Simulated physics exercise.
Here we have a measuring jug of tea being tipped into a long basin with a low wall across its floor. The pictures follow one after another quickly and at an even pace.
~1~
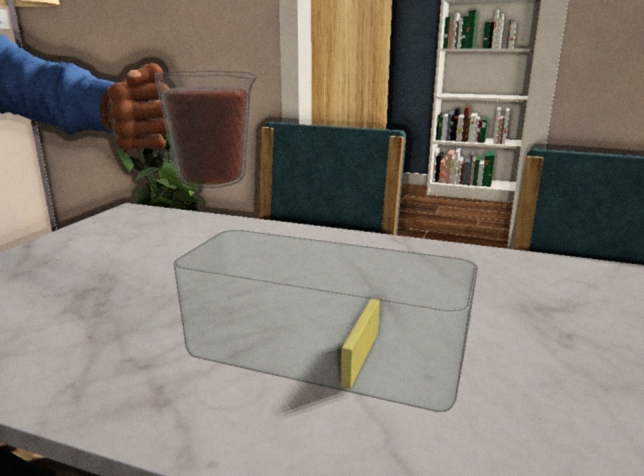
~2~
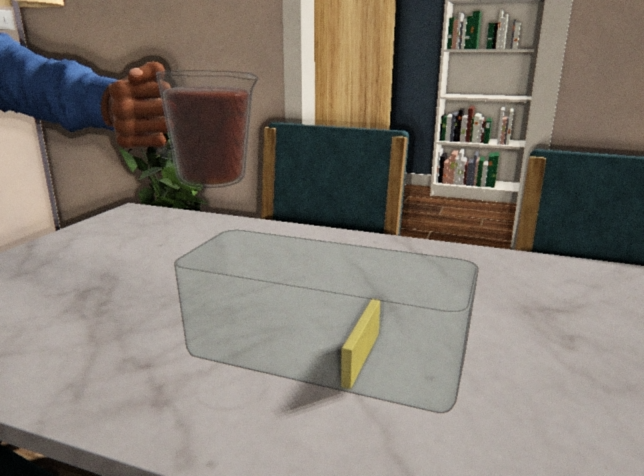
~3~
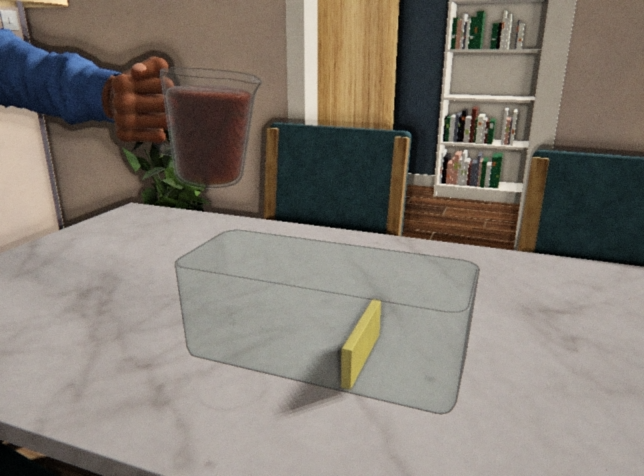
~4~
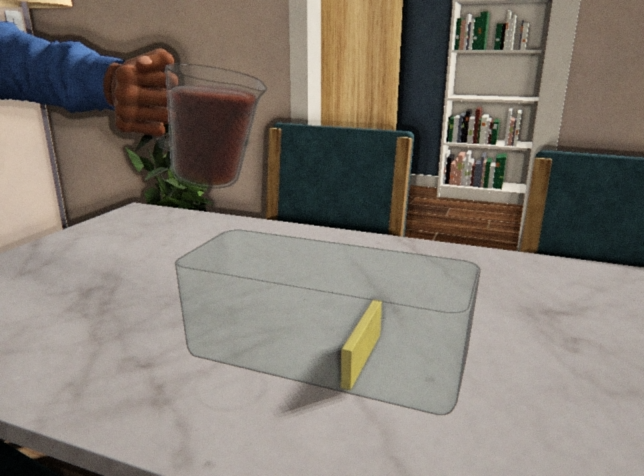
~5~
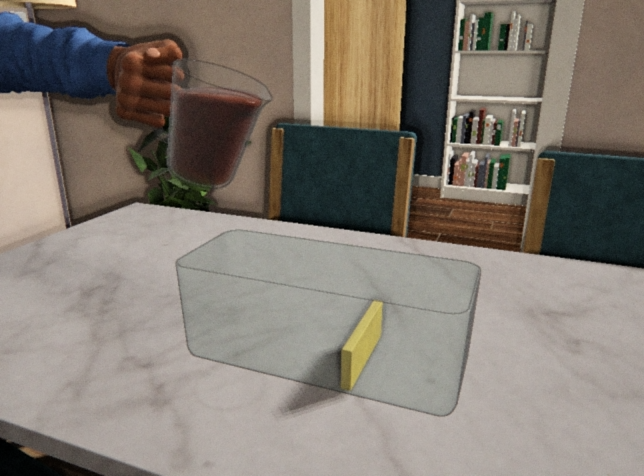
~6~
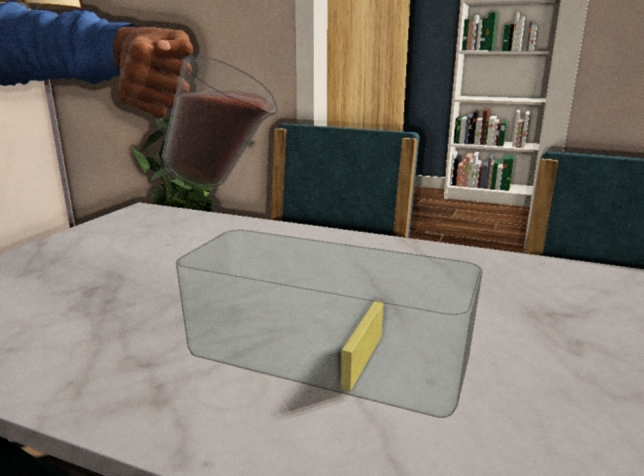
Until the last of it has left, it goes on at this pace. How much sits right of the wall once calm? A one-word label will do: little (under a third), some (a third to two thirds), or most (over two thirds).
Little.
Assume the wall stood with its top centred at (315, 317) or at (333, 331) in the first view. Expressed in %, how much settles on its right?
It would come to roughly 90 per cent the first time and roughly 50 per cent the second.
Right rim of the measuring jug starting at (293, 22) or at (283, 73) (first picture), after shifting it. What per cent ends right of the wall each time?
In order, roughly 90 percent and 30 percent.
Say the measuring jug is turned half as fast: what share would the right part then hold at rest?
Something like 5 in a hundred.
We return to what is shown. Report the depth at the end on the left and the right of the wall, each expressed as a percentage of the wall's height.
Left: About 40; right: About 0.
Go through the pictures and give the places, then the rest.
In the first frame, it leans 0°; its right rim is at (254, 77); the tea meets the walls at (173, 89) and (246, 92); the long basin's rim runs from (200, 247) to (473, 287); the wall's top is at (362, 323).
In the second frame, it leans 1°; its right rim is at (256, 78); the tea meets the walls at (174, 89) and (248, 92).
In the third frame, it leans 5°; its right rim is at (260, 82); the tea meets the walls at (178, 87) and (251, 94).
In the fourth frame, it leans 11°; its right rim is at (265, 89); the tea meets the walls at (181, 88) and (254, 96).
In the fifth frame, it leans 19°; its right rim is at (270, 99); the tea meets the walls at (186, 91) and (263, 98).
In the sixth frame, it leans 29°; its right rim is at (275, 112); the tea meets the walls at (186, 104) and (272, 103).
A moment on, the measuring jug is tipped on its side and 64 per cent is still to pour, 11 is left of the wall and 0 right of it.
Next, the measuring jug is tipped on its side and 24 per cent is still to pour, 54 is left of the wall and 0 right of it.
Then the measuring jug is tipped on its side and 6 per cent is still to pour, 84 is left of the wall and 2 right of it.
Later the measuring jug is tipped on its side and 1 per cent is still to pour, 93 is left of the wall and 2 right of it.
In the end 95 per cent lies left of the wall, 3 right of it and 2 outside.
